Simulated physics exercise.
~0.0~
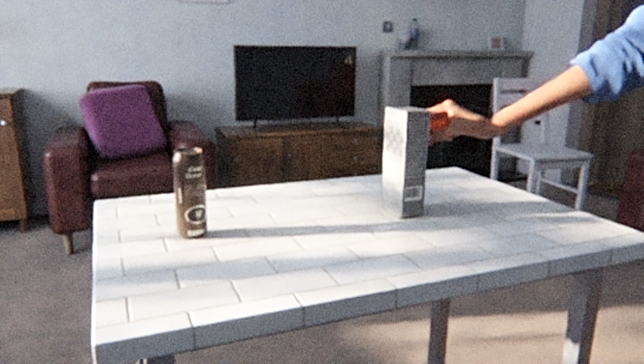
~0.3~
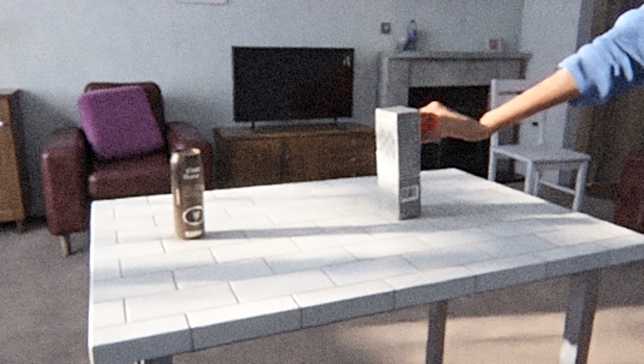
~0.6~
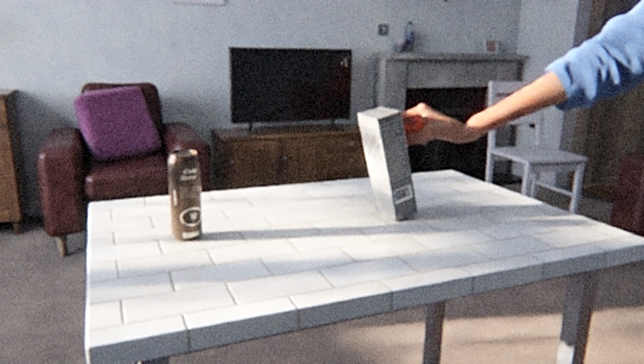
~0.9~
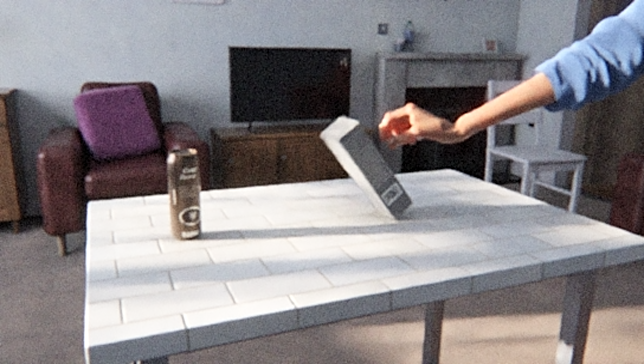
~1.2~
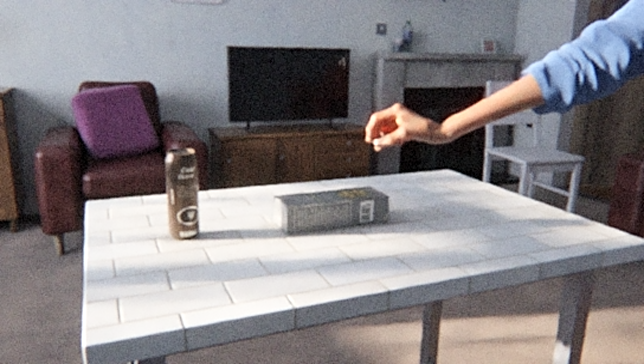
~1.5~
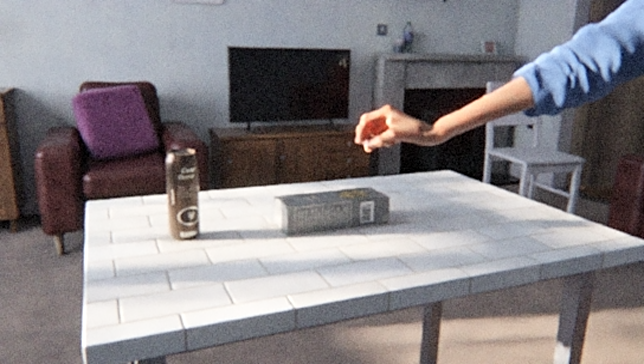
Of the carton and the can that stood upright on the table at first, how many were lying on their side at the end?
One of them was lying on its side, the grey carton, while the brown can was still standing.
